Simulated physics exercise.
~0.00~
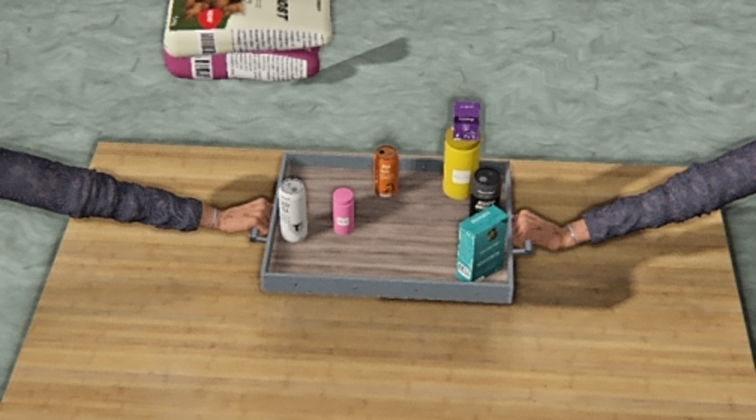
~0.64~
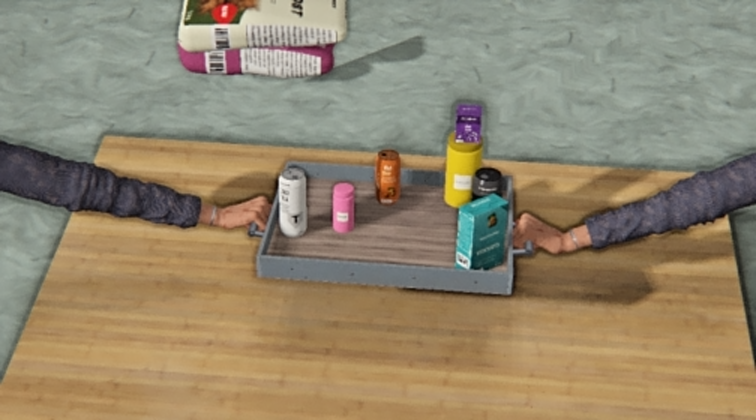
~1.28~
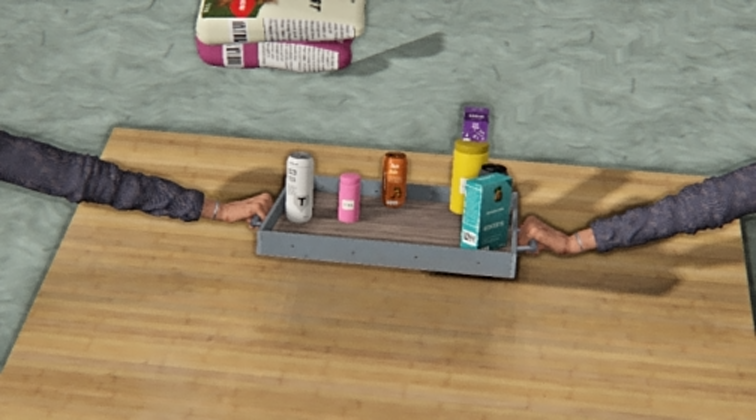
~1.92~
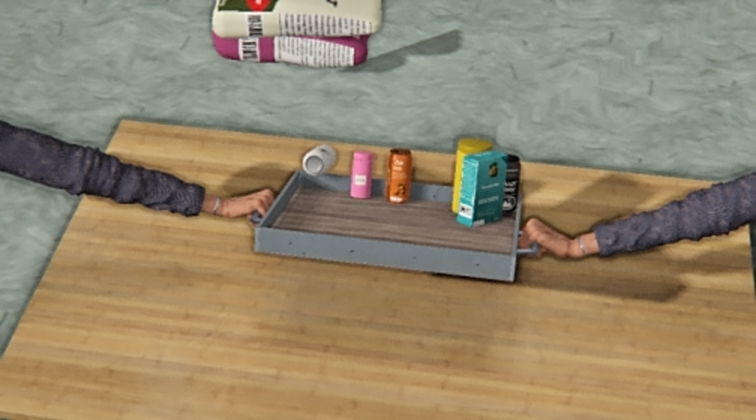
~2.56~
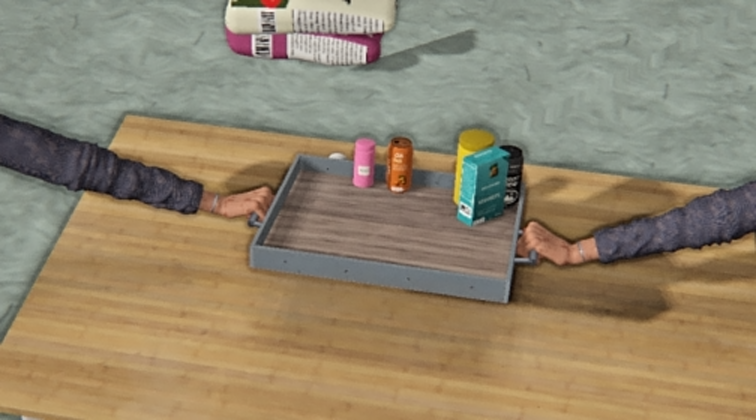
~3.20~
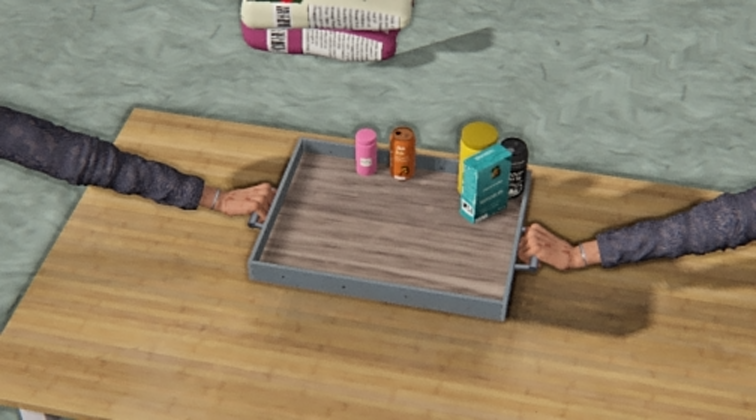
Two hands tip a tray away and level it, losing a white can and purple packet.
